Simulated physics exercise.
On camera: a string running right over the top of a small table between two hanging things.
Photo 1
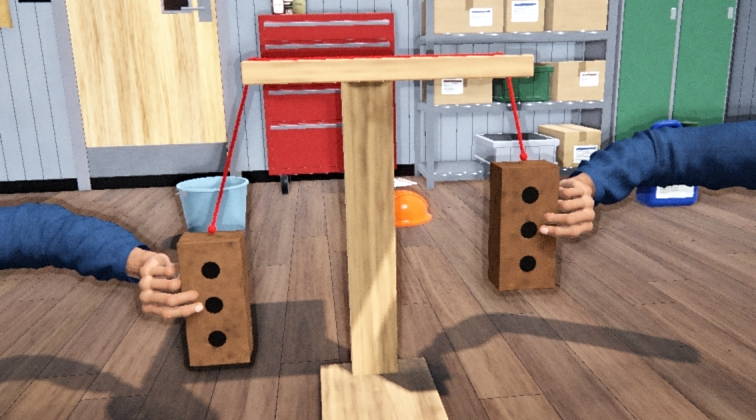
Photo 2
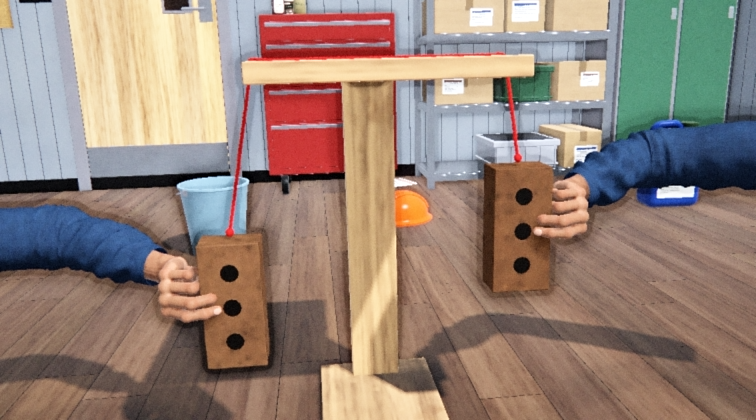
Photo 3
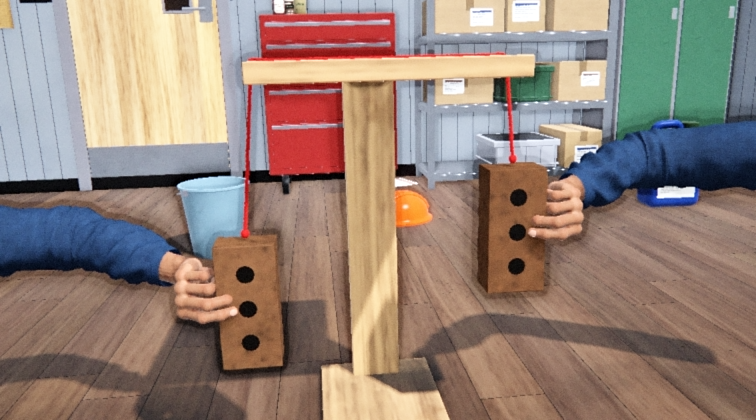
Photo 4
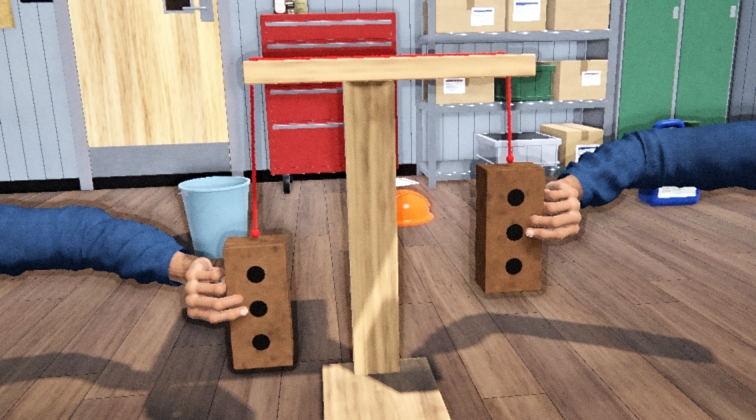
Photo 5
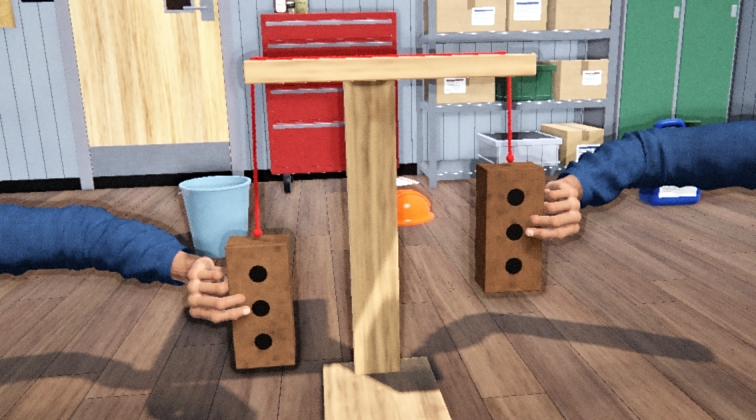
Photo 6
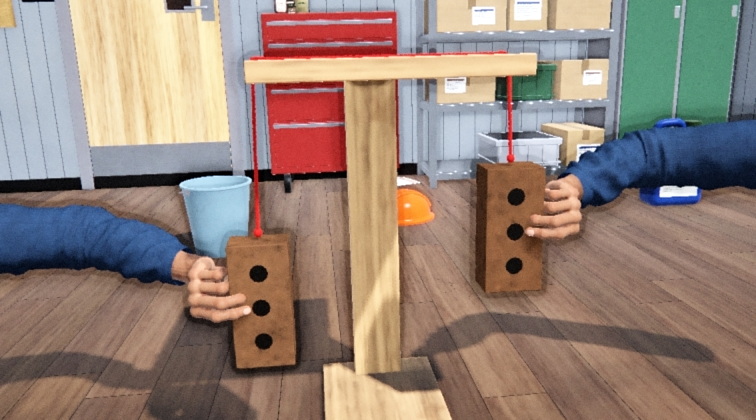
Two hands move hanging bricks inward on a red string, then hold them still.
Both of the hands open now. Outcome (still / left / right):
Expect it to hold its place once freed.
Then, 0.78 s after the last picture, left brick hanging as before near (274, 300); right brick hanging as before near (504, 227).
Then, 1.44 s after the last picture, left brick hanging as before near (265, 300); right brick hanging as before near (504, 227).
At rest, left brick hanging as before near (275, 300); right brick hanging as before near (505, 227). The string hangs still.
